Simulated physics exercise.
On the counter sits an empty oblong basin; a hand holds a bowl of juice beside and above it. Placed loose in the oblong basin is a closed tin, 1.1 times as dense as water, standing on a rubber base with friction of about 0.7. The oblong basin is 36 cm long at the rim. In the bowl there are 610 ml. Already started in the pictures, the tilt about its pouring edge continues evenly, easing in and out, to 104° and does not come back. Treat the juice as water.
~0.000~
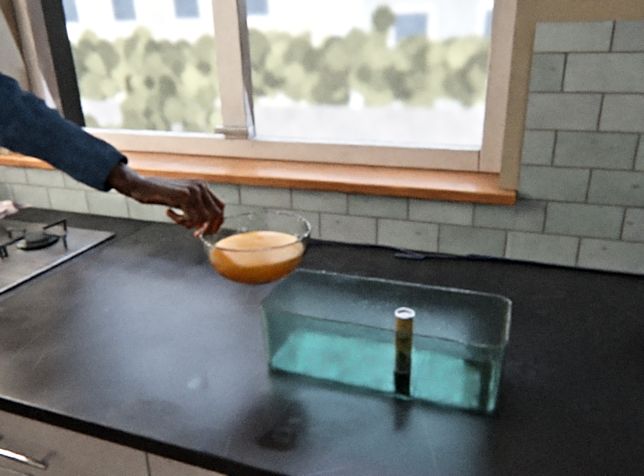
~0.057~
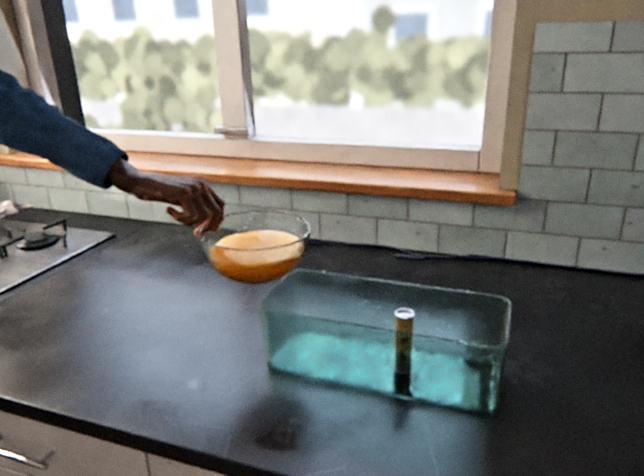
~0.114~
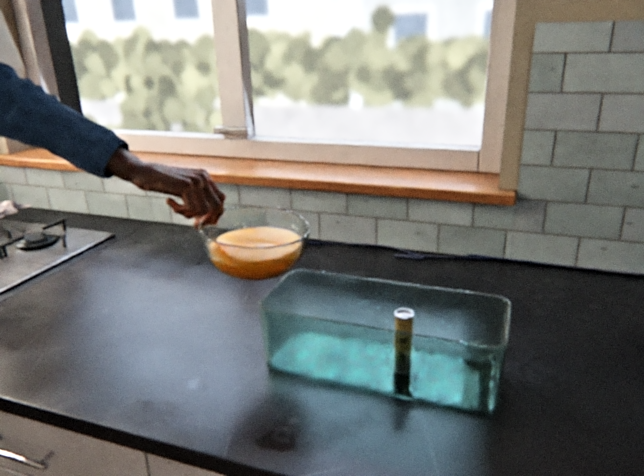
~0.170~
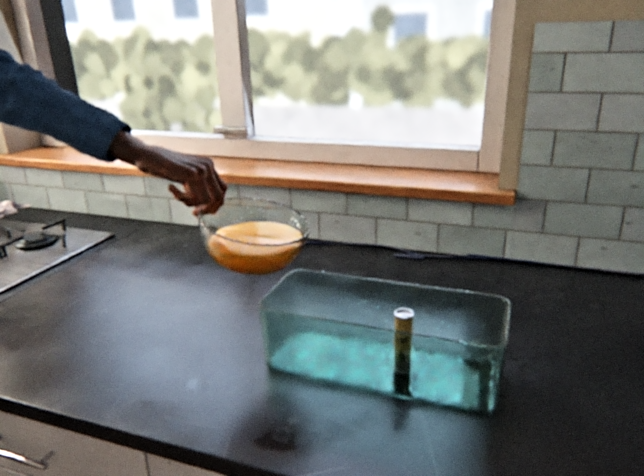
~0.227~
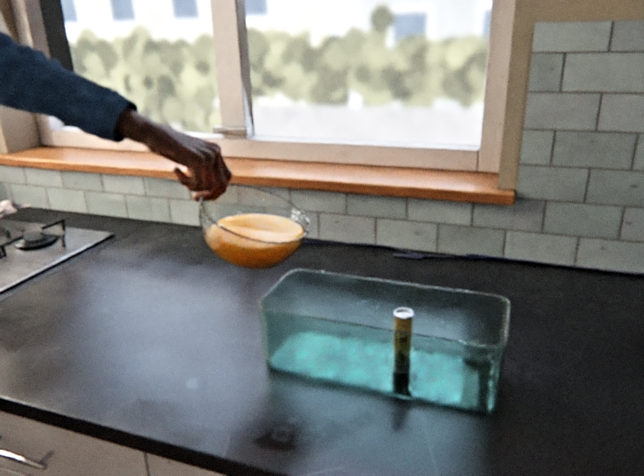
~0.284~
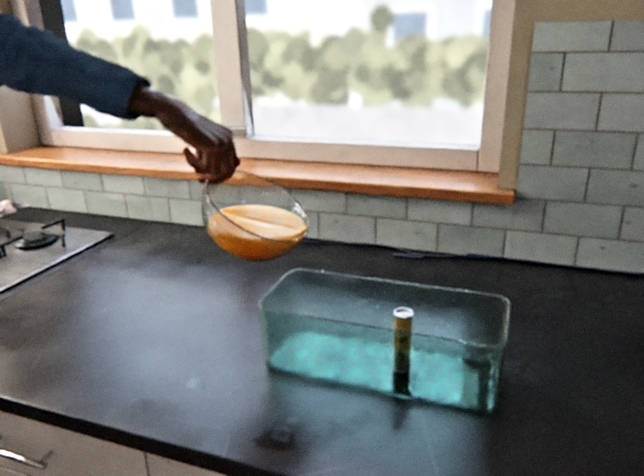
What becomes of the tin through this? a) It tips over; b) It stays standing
Option a: It tips over.
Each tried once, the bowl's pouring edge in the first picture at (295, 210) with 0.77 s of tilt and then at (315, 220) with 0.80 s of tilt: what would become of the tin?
First it tips over; then it tips over.
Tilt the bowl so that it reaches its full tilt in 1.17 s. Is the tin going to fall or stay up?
Outcome - the tin remains standing.
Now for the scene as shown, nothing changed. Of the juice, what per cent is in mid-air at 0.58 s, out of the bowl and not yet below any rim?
Some 56 per cent, I reckon.
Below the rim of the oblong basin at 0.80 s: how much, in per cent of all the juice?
My estimate is about 94 percent.
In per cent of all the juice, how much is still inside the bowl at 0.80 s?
About 0 per cent.
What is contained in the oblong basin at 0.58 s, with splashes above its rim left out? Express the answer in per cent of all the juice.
Near 14 in a hundred.
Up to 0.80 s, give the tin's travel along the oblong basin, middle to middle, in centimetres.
About 2 cm.
After 0.58 s the tilt is 89° and 30 per cent is still to pour; the tin stands where it began.
After 0.80 s the tilt is 104° and 0 per cent is still to pour; the tin leans 5°.
After 1.02 s the tilt is 104° and 0 per cent is still to pour; the tin leans 40°.
After 1.27 s the tilt is 104° and 0 per cent is still to pour; the tin lies on its side.
In the end the tin lies on its side.
